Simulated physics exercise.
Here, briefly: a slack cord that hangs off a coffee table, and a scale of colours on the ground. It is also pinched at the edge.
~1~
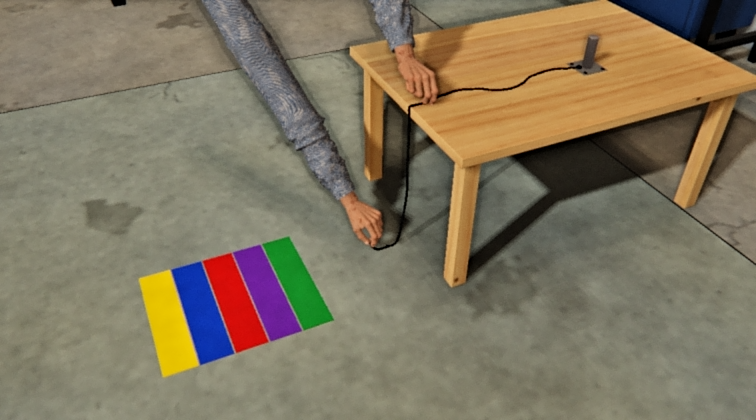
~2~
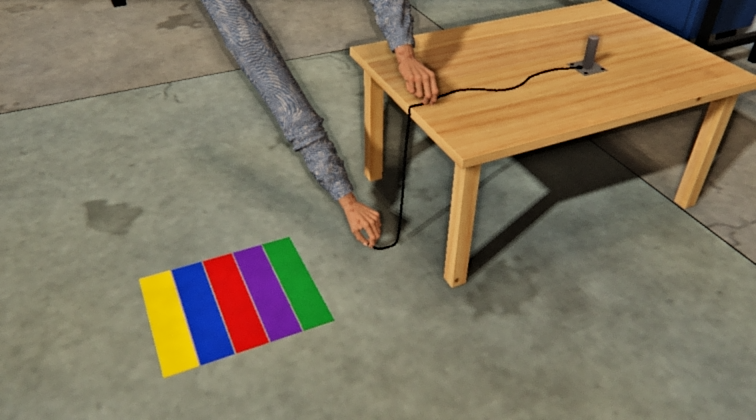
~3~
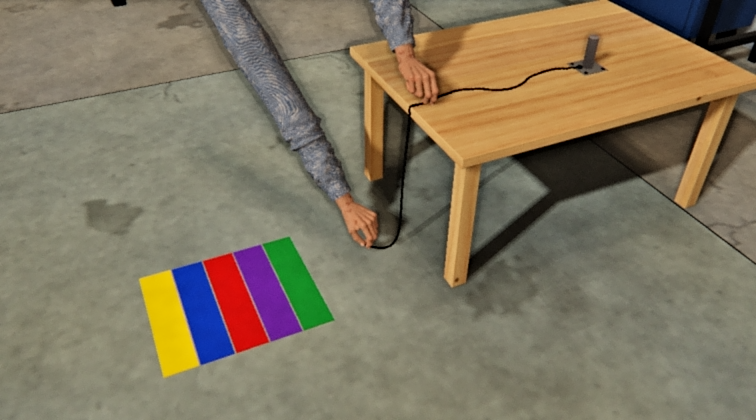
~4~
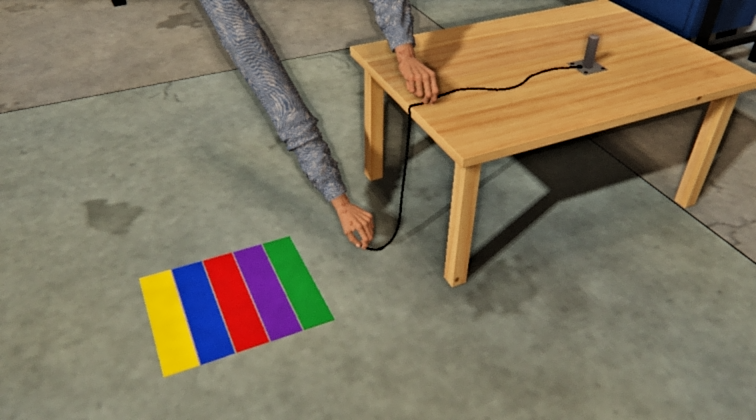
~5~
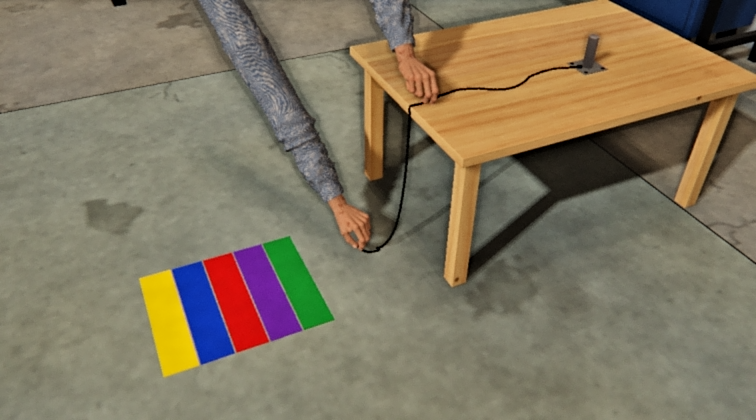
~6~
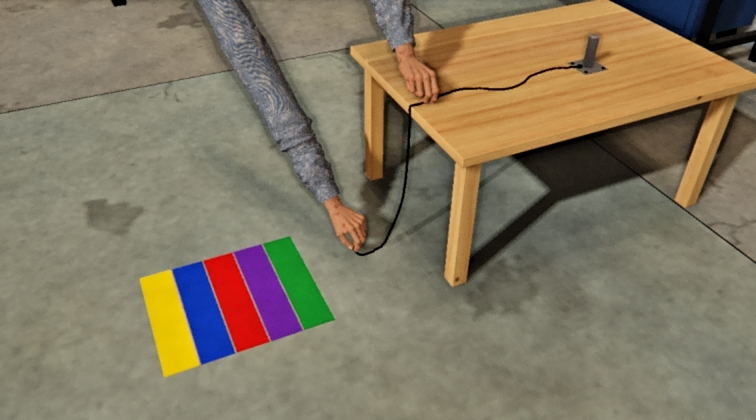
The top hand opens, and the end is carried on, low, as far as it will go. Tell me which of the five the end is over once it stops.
It is over the purple strip.
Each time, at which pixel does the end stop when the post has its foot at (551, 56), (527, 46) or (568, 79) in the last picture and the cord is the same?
One per try, in order: (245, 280), (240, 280), (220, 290).
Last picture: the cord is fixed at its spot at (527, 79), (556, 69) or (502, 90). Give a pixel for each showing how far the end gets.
Approximately (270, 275), (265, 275) and (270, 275), respectively.
A little later, end near (312, 260); short of the strips.
Next, end near (282, 270); over green.
When it is tight, end near (263, 275); over purple. The end stops over the purple strip.
